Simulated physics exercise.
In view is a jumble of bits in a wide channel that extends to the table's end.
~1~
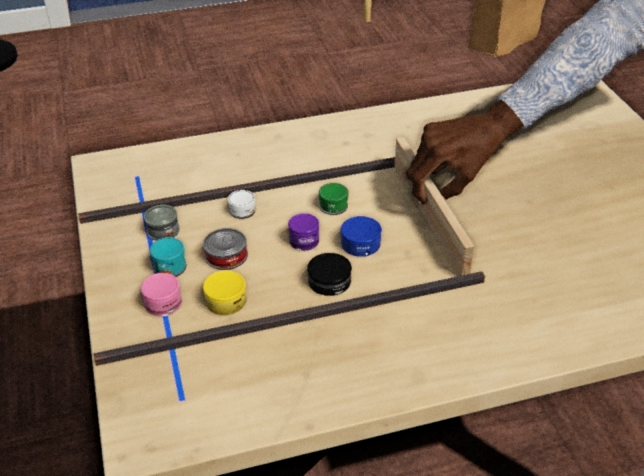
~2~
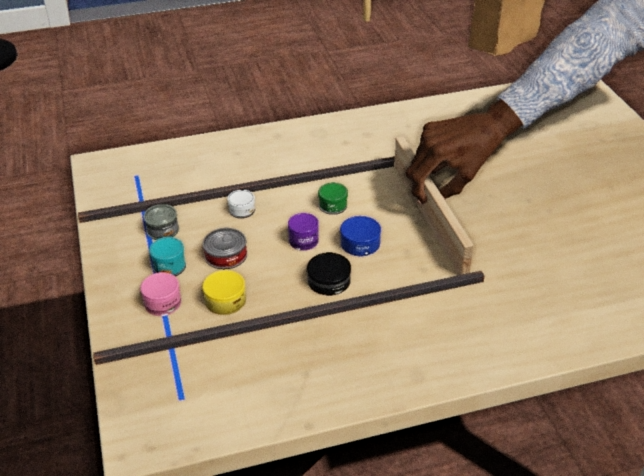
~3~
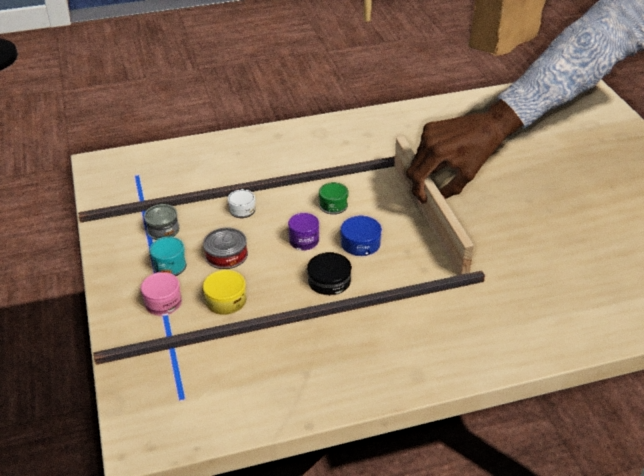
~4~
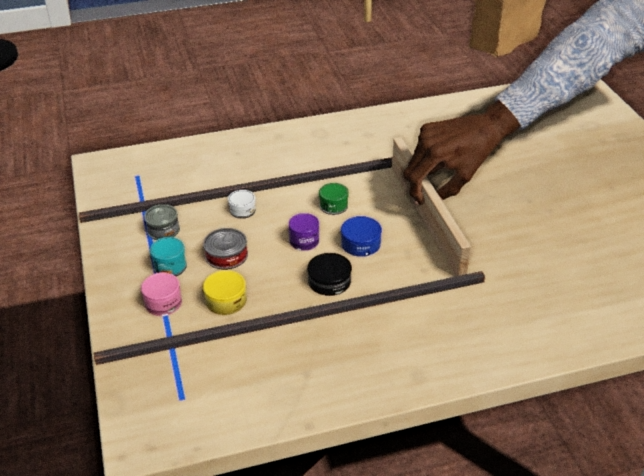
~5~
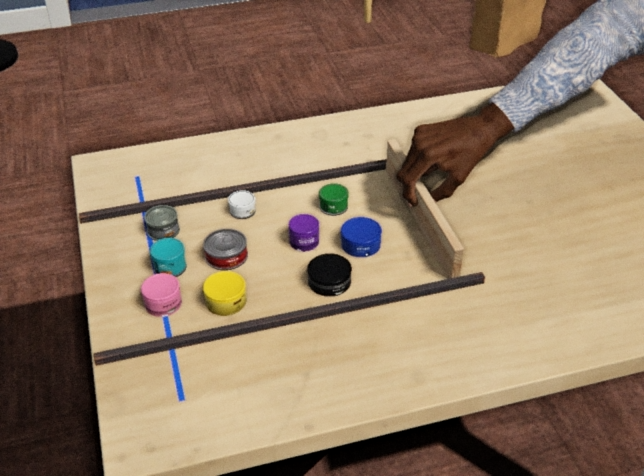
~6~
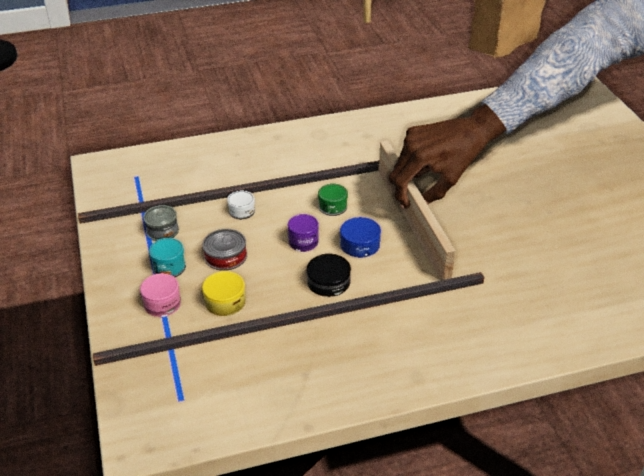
A hand slides a wooden board slightly left toward colourful tubs and tins, which stay still.
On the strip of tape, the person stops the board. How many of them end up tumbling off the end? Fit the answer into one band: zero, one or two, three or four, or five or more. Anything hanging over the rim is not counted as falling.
I would say one or two.
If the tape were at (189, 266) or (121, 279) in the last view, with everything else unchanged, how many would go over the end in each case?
The floor gets 0 the first time and 5 the second.
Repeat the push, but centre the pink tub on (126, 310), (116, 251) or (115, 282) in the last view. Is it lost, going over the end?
Try by try, it drops away, then stays put, then drops away.
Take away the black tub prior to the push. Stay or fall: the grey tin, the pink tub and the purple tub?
Grey tin still up, pink tub still up, purple tub still up.
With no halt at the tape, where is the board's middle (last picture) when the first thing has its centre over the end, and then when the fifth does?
I'd say close to (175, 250), then close to (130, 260).
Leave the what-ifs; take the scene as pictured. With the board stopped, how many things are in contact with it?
That makes 5.
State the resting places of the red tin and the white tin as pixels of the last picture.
Red tin at (103, 274), white tin at (132, 221).
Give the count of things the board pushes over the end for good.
In all, 1 of them.
Soon after, none off yet; pink tub at rest near (161, 295); turquoise tin at rest near (168, 258); grey tin at rest near (161, 223).
Then, none off yet; pink tub moved about its own width near (124, 295); turquoise tin moved about its own width near (115, 272); grey tin moving near (153, 223).
By the end, the number that fall off is one or two; fallen, turquoise tin.
